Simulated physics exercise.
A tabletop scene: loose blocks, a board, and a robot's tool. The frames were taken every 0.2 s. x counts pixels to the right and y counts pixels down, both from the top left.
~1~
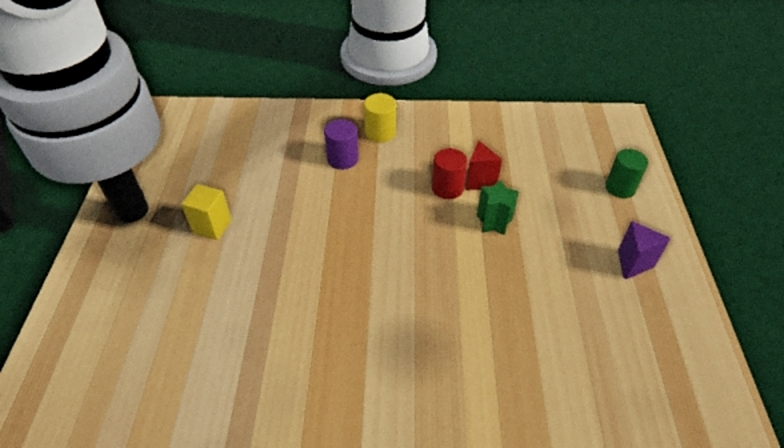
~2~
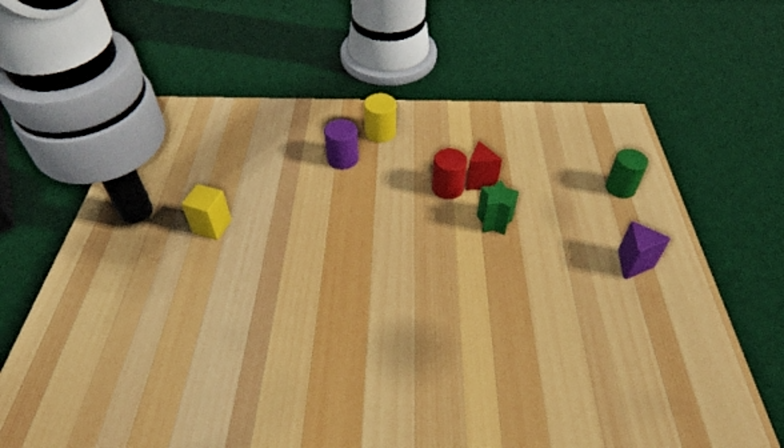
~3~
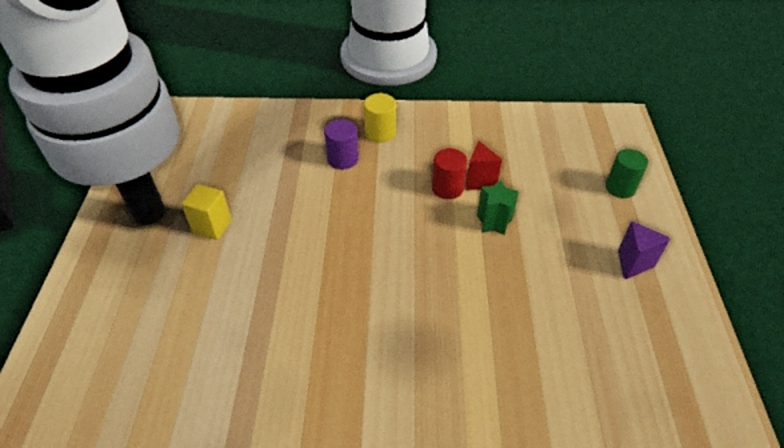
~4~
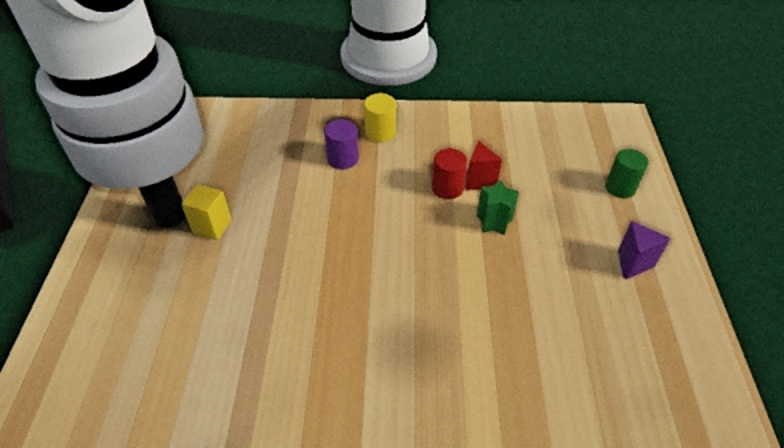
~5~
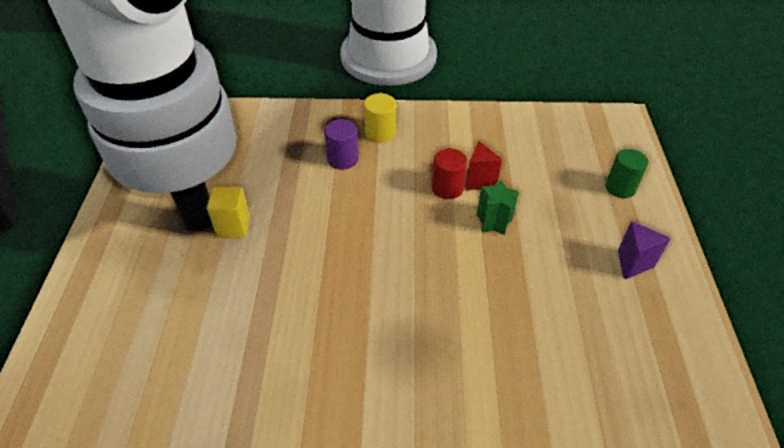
Robot arm sliding its black tool rightward across a striped wooden tabletop, nudging a yellow block slightly right among scattered coloured blocks.
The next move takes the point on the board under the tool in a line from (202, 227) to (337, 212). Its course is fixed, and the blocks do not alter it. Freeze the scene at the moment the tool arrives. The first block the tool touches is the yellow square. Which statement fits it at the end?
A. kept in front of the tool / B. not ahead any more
A.
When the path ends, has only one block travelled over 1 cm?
I'd say yes.
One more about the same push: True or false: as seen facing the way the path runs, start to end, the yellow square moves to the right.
True.
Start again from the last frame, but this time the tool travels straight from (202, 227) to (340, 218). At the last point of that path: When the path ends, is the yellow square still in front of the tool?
Answer: Yes.
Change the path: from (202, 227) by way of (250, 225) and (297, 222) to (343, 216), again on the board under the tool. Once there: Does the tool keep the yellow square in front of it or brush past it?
Looking at the end of the path, the yellow square is still being driven ahead.
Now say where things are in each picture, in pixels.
The first picture shows tool's lower end at (133, 212); yellow square at (202, 197); purple round block at (340, 129).
The second picture shows tool at (137, 213); blocks still.
The third picture shows tool at (149, 214); blocks still.
The fourth picture shows tool at (170, 217); blocks still.
The fifth picture shows tool at (200, 220); yellow square at (225, 197); purple round block at (340, 129).
What follows on the original path. One third of the way, tool at (246, 215); yellow square at (272, 194).
Two thirds of the way, tool at (292, 210); yellow square at (319, 193), turned 20° clockwise.
At the end, tool at (336, 205); yellow square at (360, 196), turned 40° clockwise; purple round block still.
